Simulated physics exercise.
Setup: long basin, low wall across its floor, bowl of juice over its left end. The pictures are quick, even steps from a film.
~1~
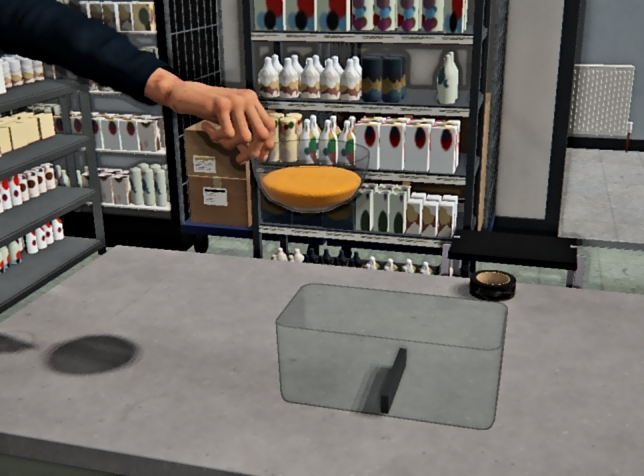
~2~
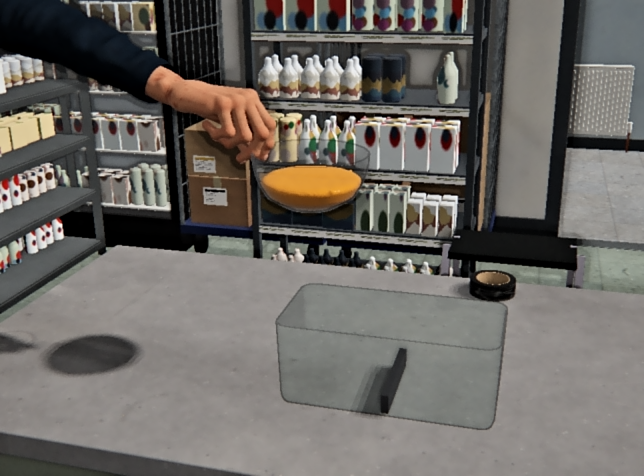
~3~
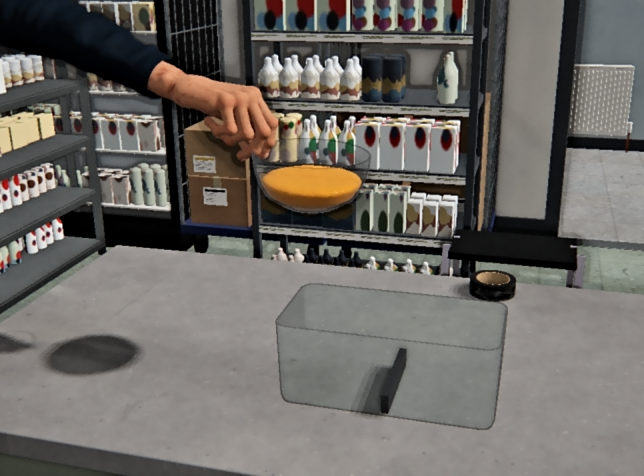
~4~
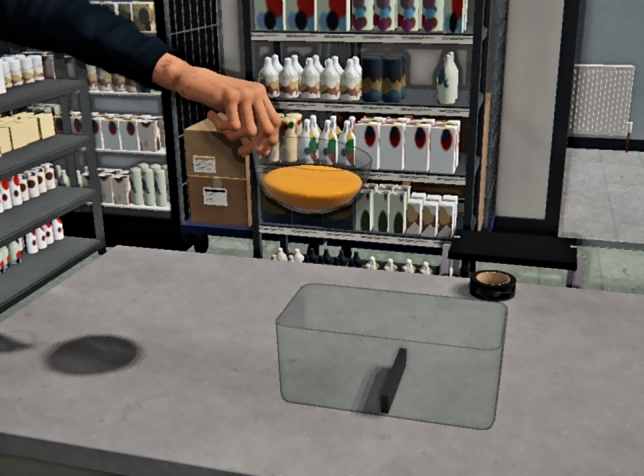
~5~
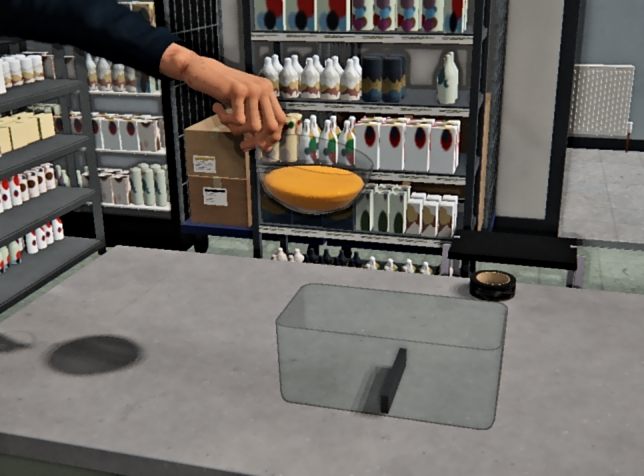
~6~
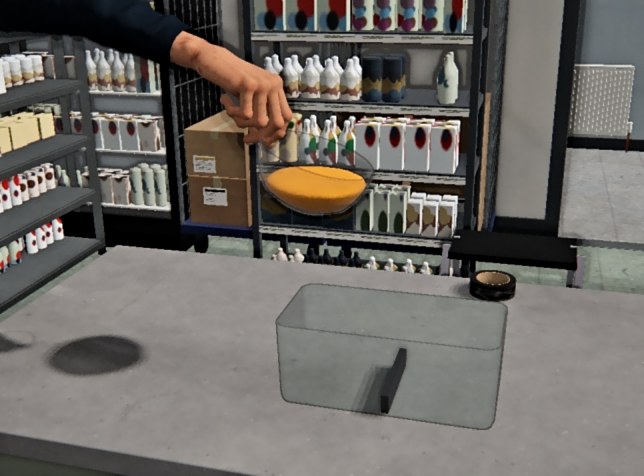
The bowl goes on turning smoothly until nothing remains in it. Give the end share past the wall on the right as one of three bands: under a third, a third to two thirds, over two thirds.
The end share is a third to two thirds.
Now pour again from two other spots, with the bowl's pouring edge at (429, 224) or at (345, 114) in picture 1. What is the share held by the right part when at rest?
90 % and 35 %.
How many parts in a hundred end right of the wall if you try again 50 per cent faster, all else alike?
55 per cent or thereabouts.
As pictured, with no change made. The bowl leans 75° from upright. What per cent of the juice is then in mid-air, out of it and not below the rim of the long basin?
45 %.
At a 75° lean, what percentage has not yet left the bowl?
About 45 per cent.
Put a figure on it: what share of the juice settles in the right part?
Roughly 55 per cent.
A moment on, the bowl is tipped on its side and 46 per cent is still to pour, 2 is left of the wall and 7 right of it.
Next, the bowl is tipped right over and 1 per cent is still to pour, 29 is left of the wall and 55 right of it.
Then the bowl is tipped right over and 0 per cent is still to pour, 43 is left of the wall and 56 right of it.
Later the bowl is tipped right over and 0 per cent is still to pour, 43 is left of the wall and 56 right of it.
At rest 43 per cent lies left of the wall, 56 right of it and 1 outside.
